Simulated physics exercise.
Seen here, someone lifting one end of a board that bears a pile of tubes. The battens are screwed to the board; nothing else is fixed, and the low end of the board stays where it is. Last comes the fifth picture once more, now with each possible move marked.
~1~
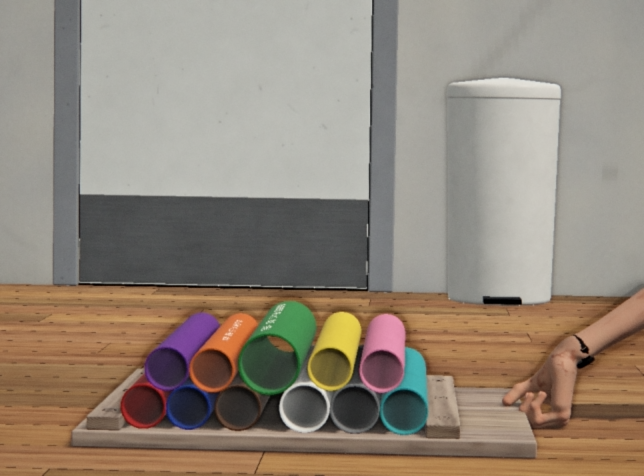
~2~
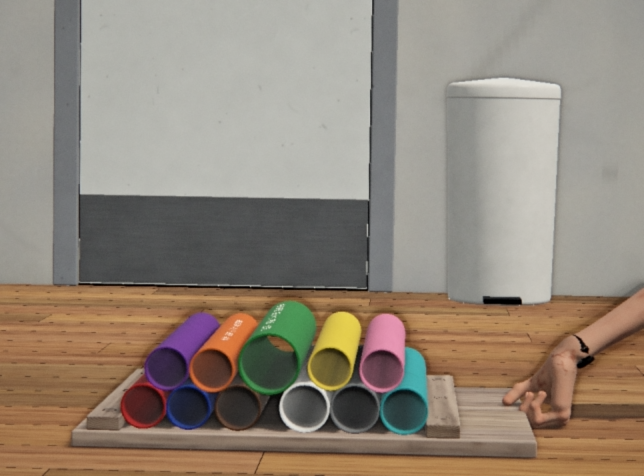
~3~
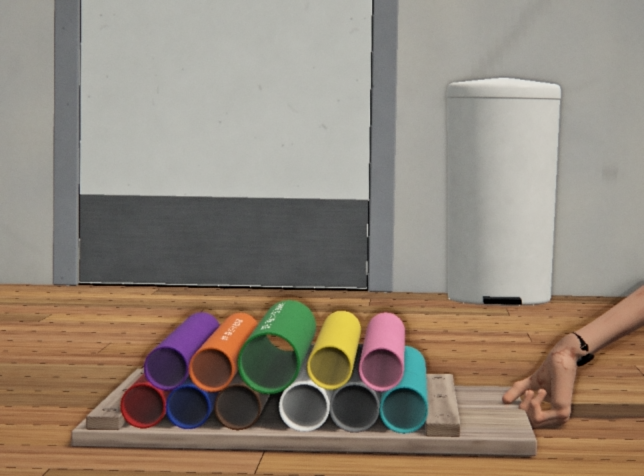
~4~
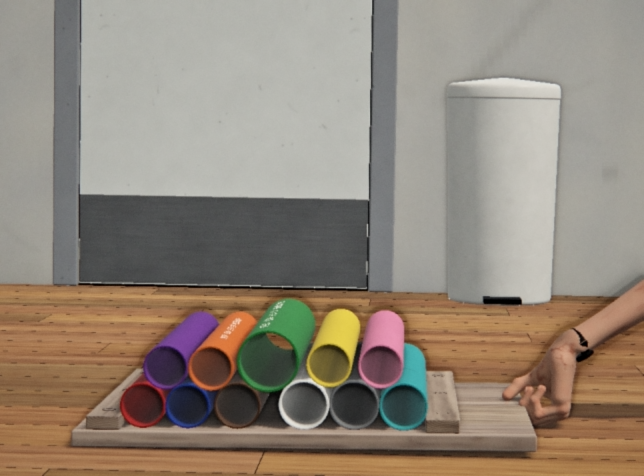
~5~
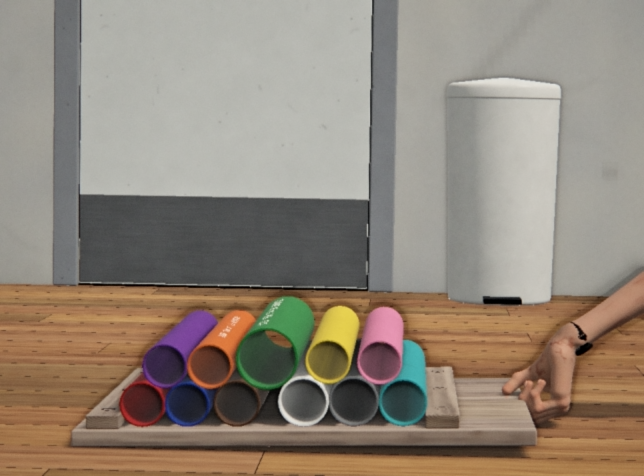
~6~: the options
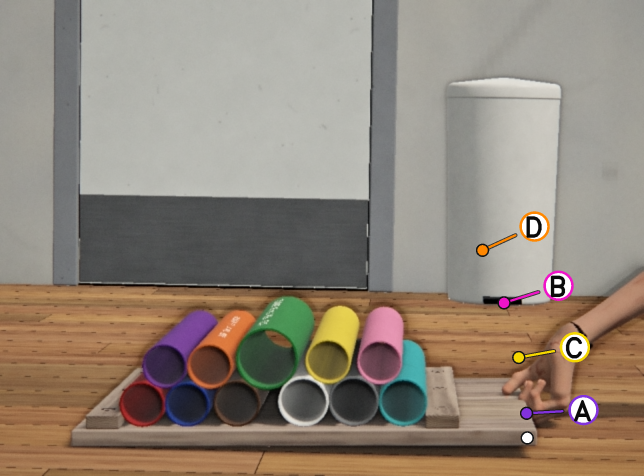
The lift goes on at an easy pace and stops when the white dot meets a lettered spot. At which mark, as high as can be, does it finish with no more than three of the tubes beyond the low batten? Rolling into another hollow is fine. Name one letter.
Mark D is as high as it can go.
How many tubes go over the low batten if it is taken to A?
The count is none.
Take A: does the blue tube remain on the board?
The blue tube: Yes.
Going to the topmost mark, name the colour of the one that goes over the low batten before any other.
It is the purple one.
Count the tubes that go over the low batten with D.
It comes to three.
On the copy, A at (526, 414); B at (504, 303); C at (519, 357); D at (482, 251); the white dot at (527, 438).
On D. First, board at 16°.
Then, board at 26°.
Finally, board at 26°, three over the low batten (purple, green, orange).
By contrast, A none over the low batten; B three over the low batten (purple, green, orange); C none over the low batten.
